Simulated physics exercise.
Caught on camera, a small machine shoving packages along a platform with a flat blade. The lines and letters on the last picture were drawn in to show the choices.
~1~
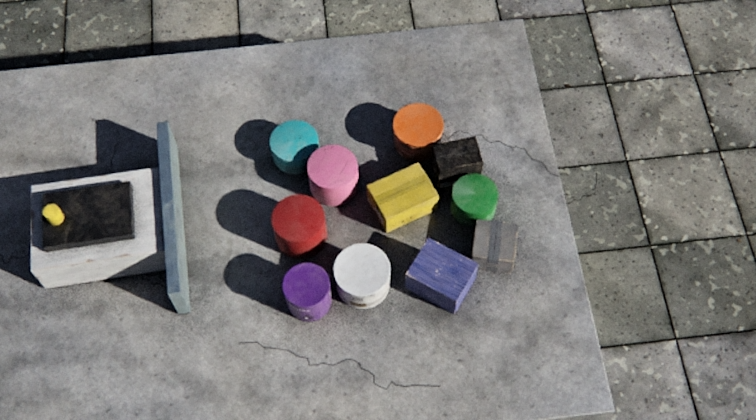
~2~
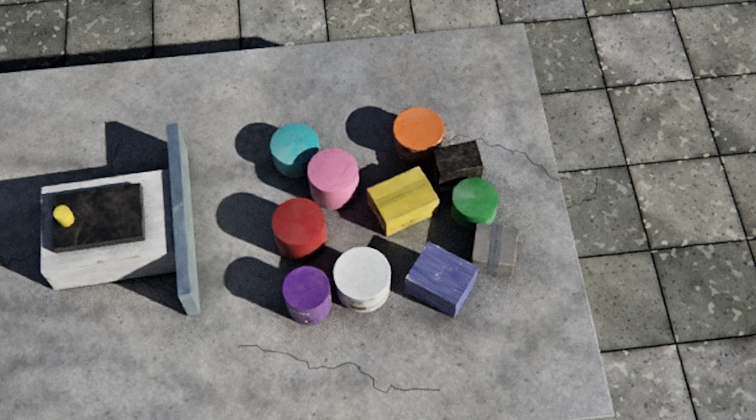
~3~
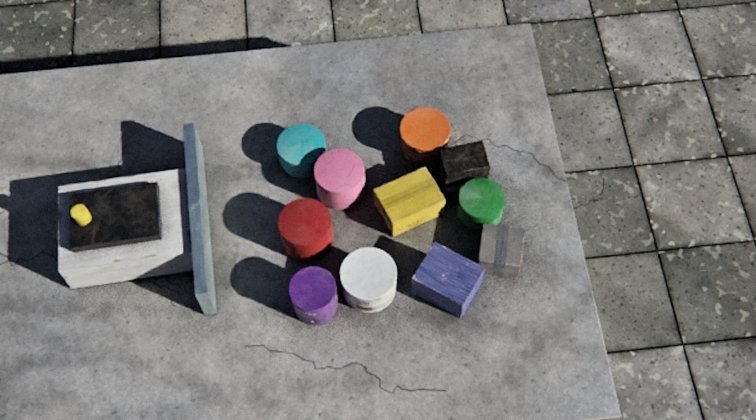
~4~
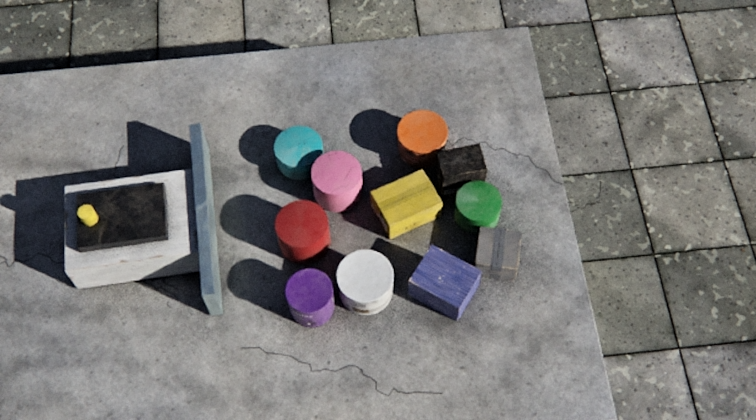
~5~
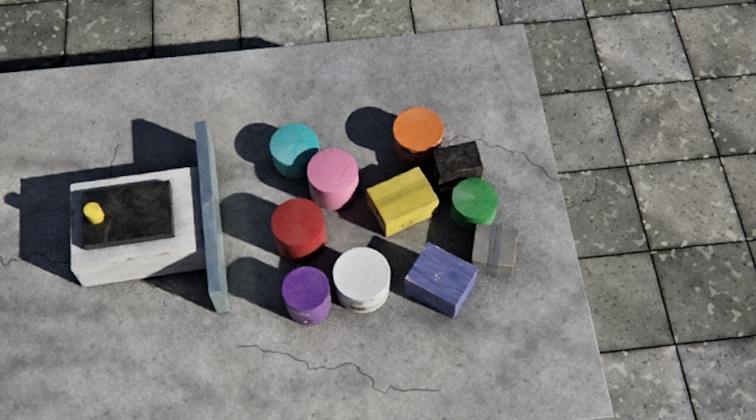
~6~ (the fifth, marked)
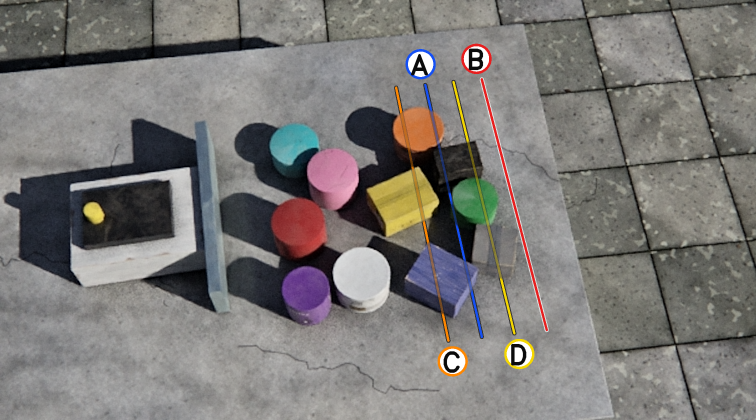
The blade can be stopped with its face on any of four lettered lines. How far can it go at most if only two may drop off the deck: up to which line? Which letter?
No third one falls up to D.
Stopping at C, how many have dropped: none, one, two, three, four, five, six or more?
By then, none.
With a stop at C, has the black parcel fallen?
No.
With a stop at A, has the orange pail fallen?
No.
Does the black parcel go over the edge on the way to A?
No.
On the marked copy, A at (452, 202); B at (512, 196); C at (420, 206); D at (482, 199).
Taking D. A third of the way, robot (236, 203); blue crate (456, 281); purple pail (352, 294).
Two thirds of the way, robot (336, 192); black parcel (516, 142); green canister (507, 210).
When it is over, robot (410, 185); black parcel over the edge; grey box (576, 254); one fallen.
As for the rest, A is within the limit but short; B drops five; C is within the limit but short.
